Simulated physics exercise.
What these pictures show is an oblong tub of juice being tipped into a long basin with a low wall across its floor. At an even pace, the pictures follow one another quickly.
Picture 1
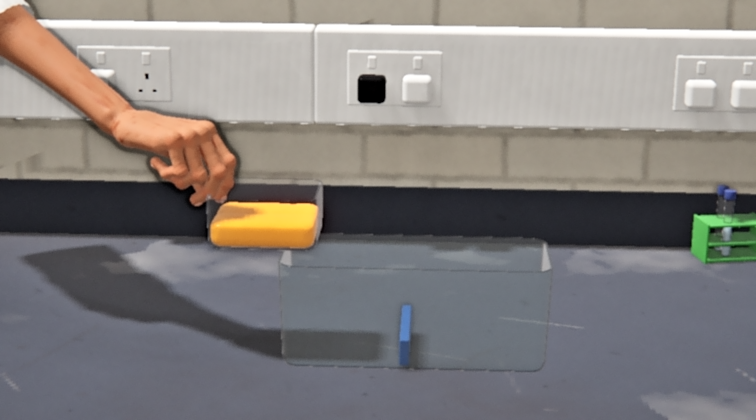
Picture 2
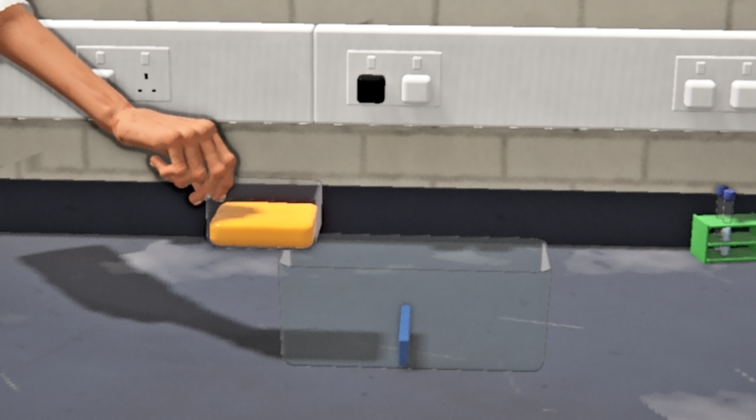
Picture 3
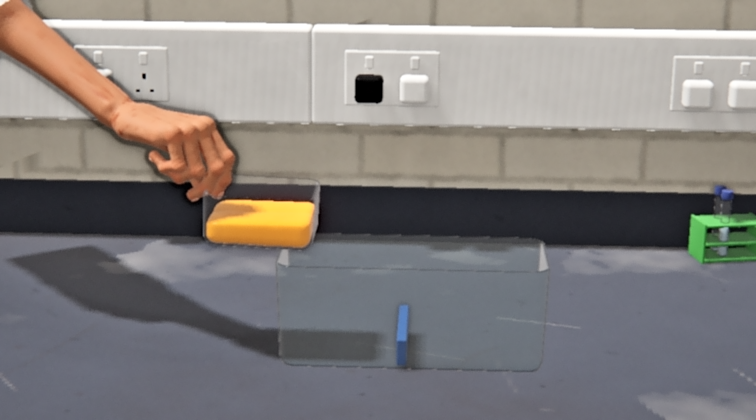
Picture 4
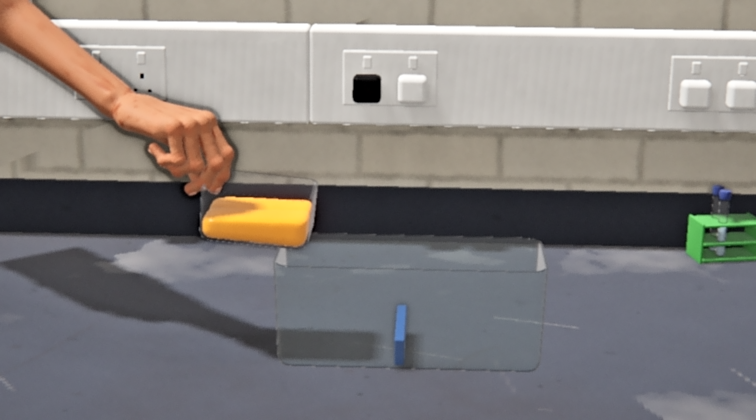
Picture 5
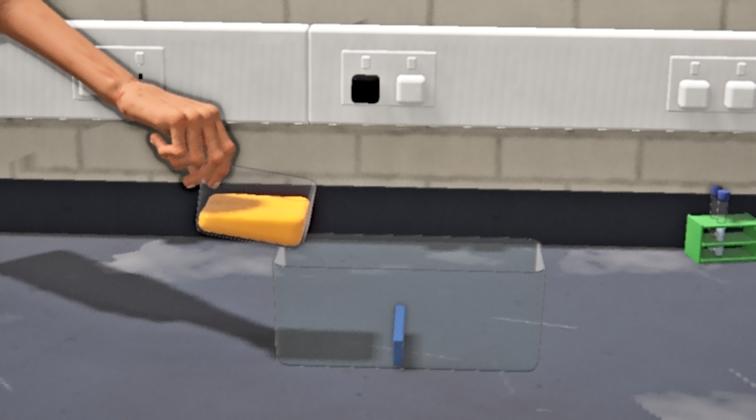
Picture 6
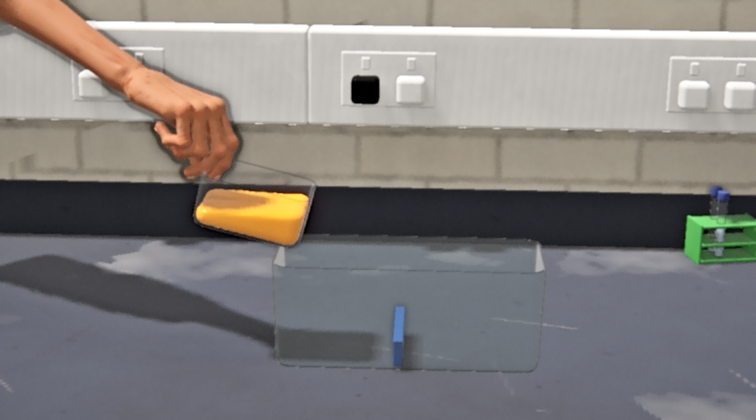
The clip shows a hand above a small clear tub of orange juice, behind and left of a long, clear basin with a low blue wall inside. The tub starts level, then gradually tilts rightward, its left side rising.
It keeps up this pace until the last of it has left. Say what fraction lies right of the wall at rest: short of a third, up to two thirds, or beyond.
I reckon what ends right of the wall does not reach a third.
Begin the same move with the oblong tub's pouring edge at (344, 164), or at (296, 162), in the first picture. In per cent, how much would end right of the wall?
First some 70, then 10 per cent.
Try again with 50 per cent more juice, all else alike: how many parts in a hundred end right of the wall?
Estimated share: Around 30 %.
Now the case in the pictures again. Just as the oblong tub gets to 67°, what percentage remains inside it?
Still holding around 65 %, give or take.
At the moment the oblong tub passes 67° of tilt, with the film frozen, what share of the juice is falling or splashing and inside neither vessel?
Share out of both vessels: Approx. 30 %.
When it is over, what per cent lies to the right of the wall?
That works out to roughly 5 percent.
A moment on, the tilt is 67° and 63 per cent is still to pour, 5 is left of the wall and 0 right of it.
Next, the tilt is 96° and 16 per cent is still to pour, 67 is left of the wall and 1 right of it.
Then the tilt is 99° and 2 per cent is still to pour, 92 is left of the wall and 3 right of it.
Later the tilt is 99° and 0 per cent is still to pour, 96 is left of the wall and 4 right of it.
Finally, 96 per cent lies left of the wall, 4 right of it and 1 outside.
